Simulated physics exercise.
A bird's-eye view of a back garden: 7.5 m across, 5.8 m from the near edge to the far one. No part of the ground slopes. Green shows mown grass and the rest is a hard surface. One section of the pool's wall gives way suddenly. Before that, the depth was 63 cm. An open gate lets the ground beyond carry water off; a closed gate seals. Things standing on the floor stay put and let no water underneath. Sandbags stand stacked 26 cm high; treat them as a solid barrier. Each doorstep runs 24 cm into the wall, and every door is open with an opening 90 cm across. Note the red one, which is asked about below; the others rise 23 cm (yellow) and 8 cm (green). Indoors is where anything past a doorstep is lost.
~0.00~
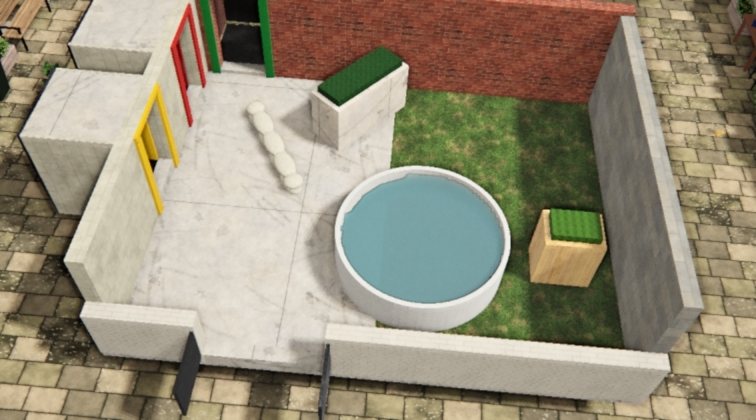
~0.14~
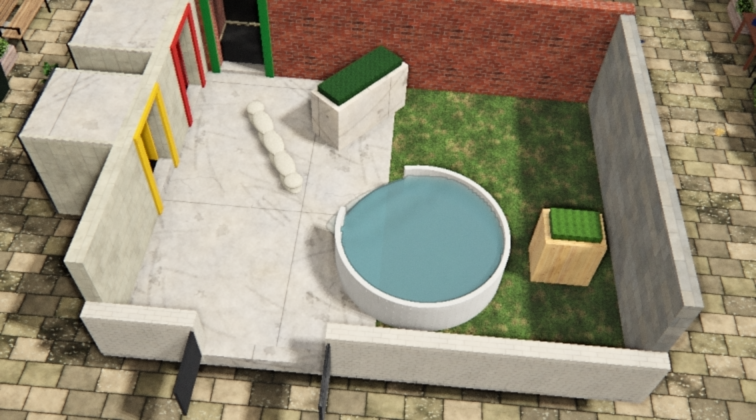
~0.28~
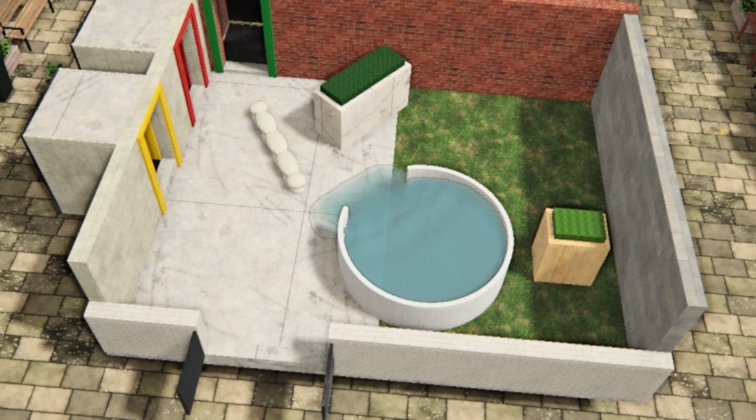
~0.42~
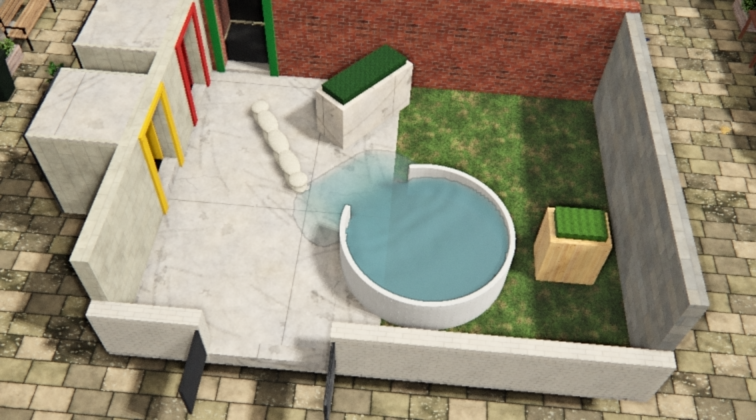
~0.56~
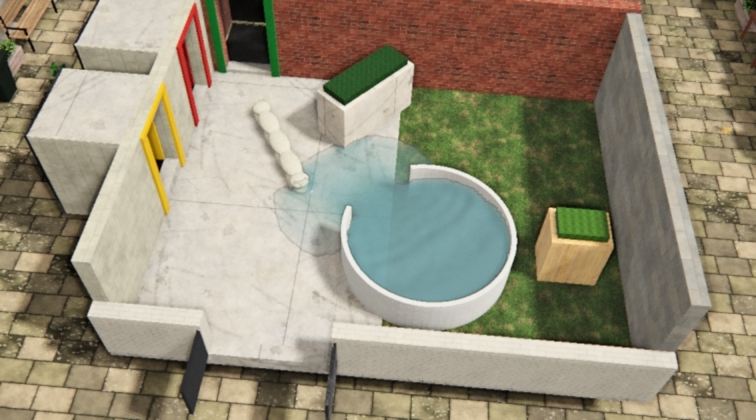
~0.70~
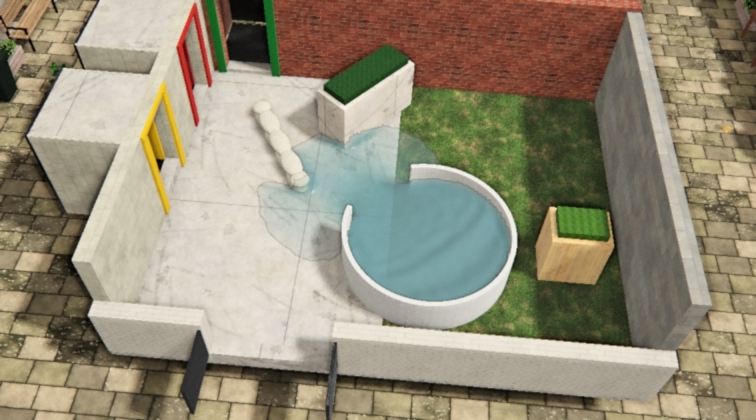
The clip opens on a bird's-eye view of a walled back garden, where a round pool of still water sits between pale paving and grass. A section of its wall on the far side gives way, and water pours out, fanning across the paving and grass and reaching the sandbags.
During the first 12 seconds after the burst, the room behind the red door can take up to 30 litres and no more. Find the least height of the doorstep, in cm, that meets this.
The doorstep would need to be roughly 9.5 cm high.
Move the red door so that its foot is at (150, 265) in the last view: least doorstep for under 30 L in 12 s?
Roughly 7.5 cm.
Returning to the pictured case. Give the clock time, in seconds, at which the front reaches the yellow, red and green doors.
Arrival times - yellow 1.5 seconds, red 2.4 seconds, green 1.5 seconds.
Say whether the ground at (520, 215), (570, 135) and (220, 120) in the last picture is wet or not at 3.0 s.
Untouched; untouched; soaked.
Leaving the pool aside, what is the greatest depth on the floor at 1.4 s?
Up to some 39 centimetres, I'd say.
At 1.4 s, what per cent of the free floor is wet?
Near 25 per cent of the open floor.
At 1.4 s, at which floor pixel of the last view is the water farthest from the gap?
Pixel: About (267, 82).
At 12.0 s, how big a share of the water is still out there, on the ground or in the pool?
Some 82 %.
After 1.4 s water covers 25 % of the floor, deepest (39 cm) near (350, 150); it has not reached the red door.
After 3.0 s water covers 50 % of the floor, deepest (32 cm) near (224, 72); 8 cm at the red door, 0 litres in over its 8 cm doorstep.
After 12.0 s water covers 95 % of the floor, deepest (9 cm) near (206, 96); 9 cm at the red door, 48 litres in over its 8 cm doorstep.
At the red door as built, the water arrived by 2.4 s and peaked near 14 cm at 5.6 s.
Run again over the same 12 s with other heights there, 57 litres in over 7.5 cm, 19 litres over 10.5 cm. The limit of 30 litres is kept from about 9.5 cm up.
